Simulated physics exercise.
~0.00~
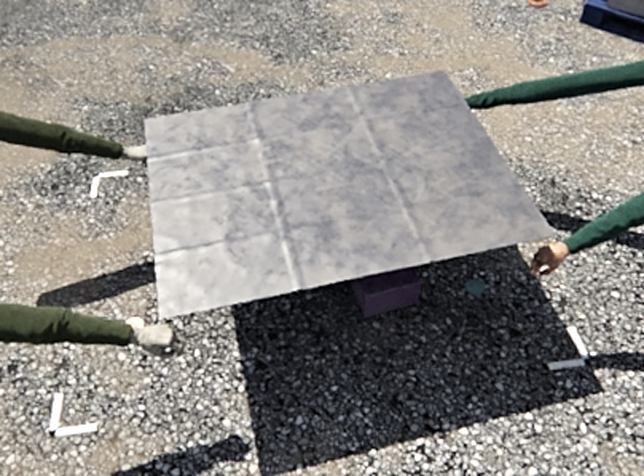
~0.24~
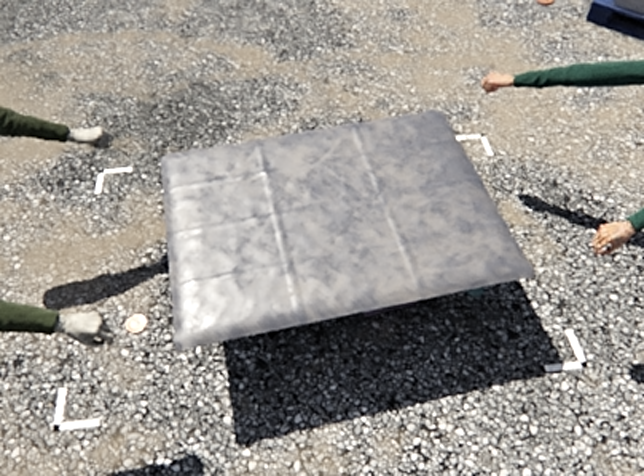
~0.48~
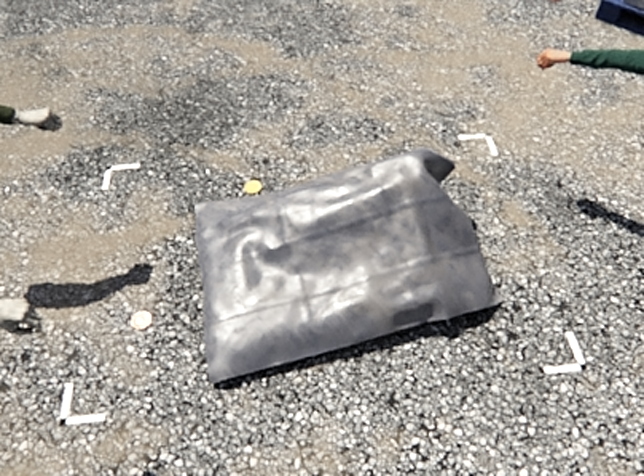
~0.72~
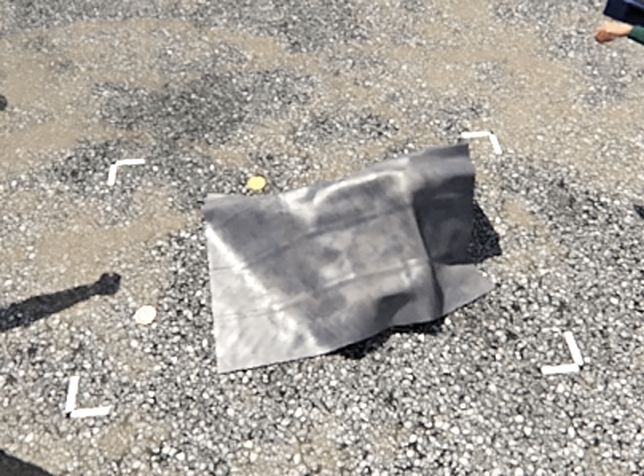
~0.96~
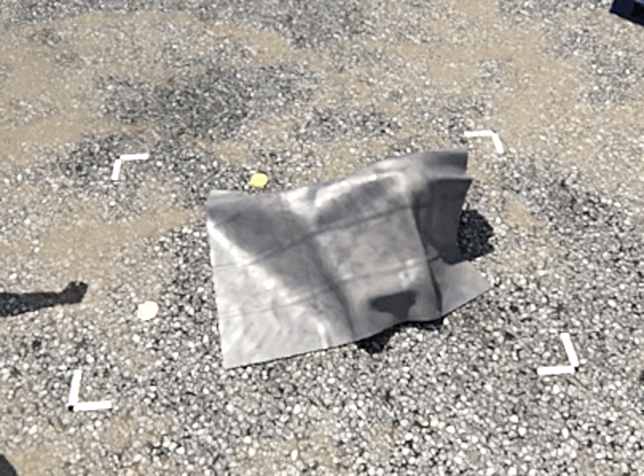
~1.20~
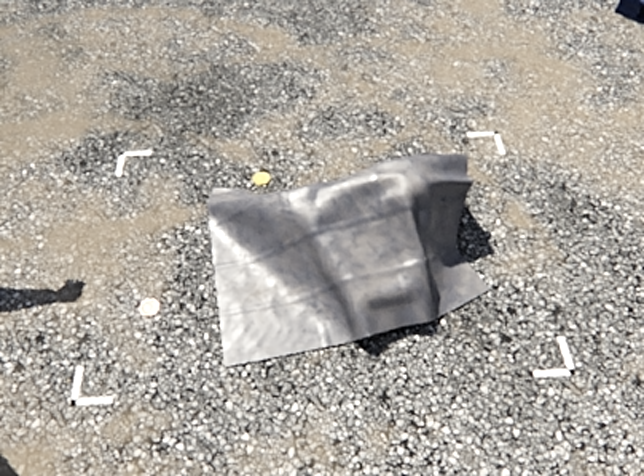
Four hands release a gray tarp, which drops and settles crumpled over objects on the gravel.
